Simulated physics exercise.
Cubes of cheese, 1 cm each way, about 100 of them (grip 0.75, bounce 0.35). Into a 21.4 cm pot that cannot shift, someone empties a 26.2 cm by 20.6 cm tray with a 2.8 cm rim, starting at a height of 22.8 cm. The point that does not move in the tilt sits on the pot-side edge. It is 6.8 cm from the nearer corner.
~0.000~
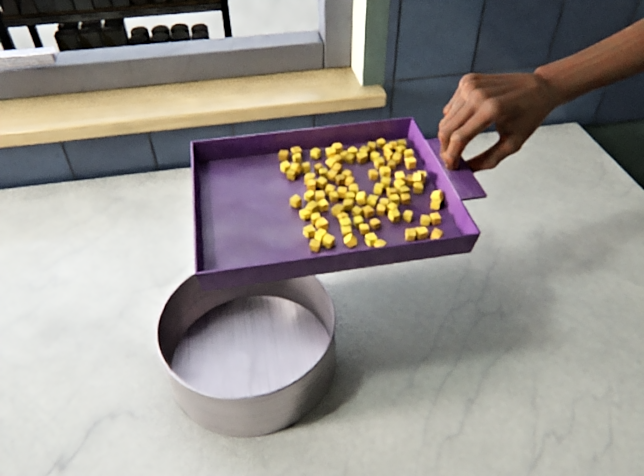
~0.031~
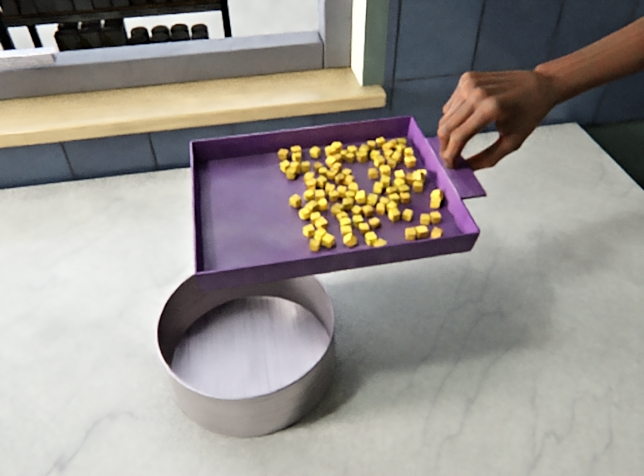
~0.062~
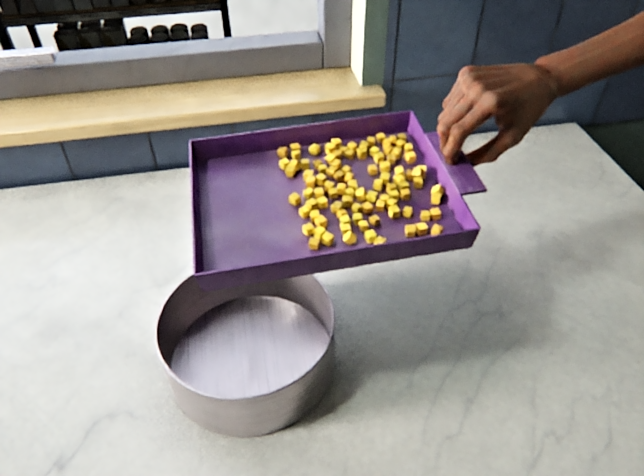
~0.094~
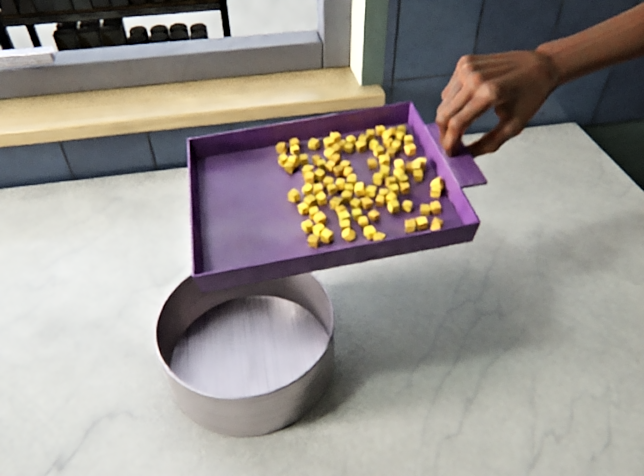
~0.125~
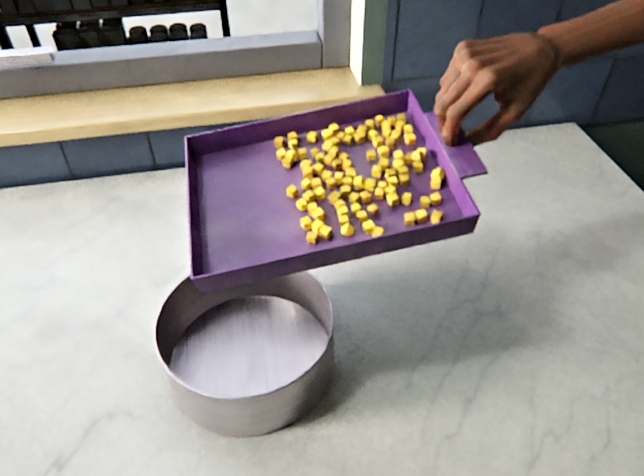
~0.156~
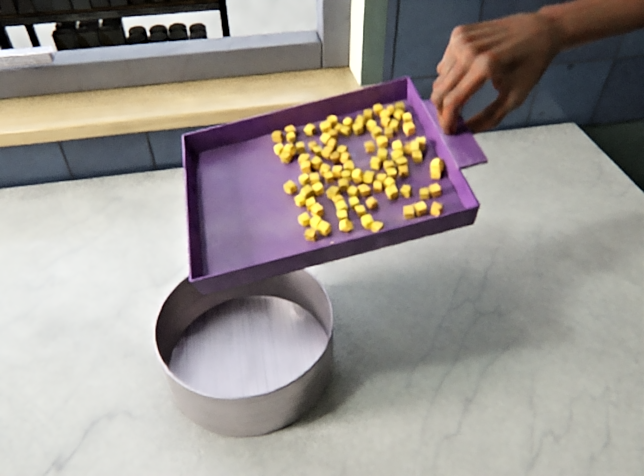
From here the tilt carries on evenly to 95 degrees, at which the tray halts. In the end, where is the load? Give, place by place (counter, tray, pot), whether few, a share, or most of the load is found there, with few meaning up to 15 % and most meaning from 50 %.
For the counter I expect most; for the tray I expect few; for the pot I expect a share.
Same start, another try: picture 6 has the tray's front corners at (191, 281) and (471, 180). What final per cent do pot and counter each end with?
The pot gets 10 and the counter 90.
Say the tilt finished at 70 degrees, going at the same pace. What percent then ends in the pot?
I'd say close to 5 percent.
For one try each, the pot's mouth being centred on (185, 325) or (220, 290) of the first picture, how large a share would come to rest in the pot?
That gives roughly 55 per cent and then 5 per cent.
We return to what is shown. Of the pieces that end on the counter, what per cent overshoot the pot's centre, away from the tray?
Roughly 100 per cent.
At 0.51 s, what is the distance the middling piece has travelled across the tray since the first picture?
Around 3 centimetres.
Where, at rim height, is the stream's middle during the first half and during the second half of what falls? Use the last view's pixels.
(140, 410) first, (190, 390) later, roughly.
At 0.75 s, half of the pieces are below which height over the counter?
Roughly 22 centimetres.
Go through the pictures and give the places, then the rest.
Tray tilt 0 degrees, front corners at (199, 270) and (476, 231); middle of the pieces at (353, 190); pot at (246, 318), in the first picture.
Tray tilt 0 degrees, front corners at (199, 271) and (476, 230); middle of the pieces at (353, 189), in the second picture.
Tray tilt 2 degrees, front corners at (198, 272) and (476, 227); middle of the pieces at (353, 186), in the third picture.
Tray tilt 4 degrees, front corners at (196, 273) and (476, 220), lowest corner left front; middle of the pieces at (352, 181), in the fourth picture.
Tray tilt 8 degrees, front corners at (195, 275) and (476, 212), lowest corner left front; middle of the pieces at (351, 175), in the fifth picture.
Tray tilt 11 degrees, front corners at (193, 277) and (475, 204), lowest corner left front; middle of the pieces at (349, 168); pot at (244, 318). Its pace works out near 115 degrees a second, in the sixth picture.
Then, at 0.51 s, tilt 52 degrees; the tray holds 100 %, the pot 0 %.
After 0.75 s, tilt 80 degrees; the tray holds 80 %, the pot 0 %.
Then, at 1.09 s, tilt 95 degrees; the tray holds 20 %, the pot 20 %.
In the end, at 2.9 s, counter 60 %, tray 0 %, pot 35 %.
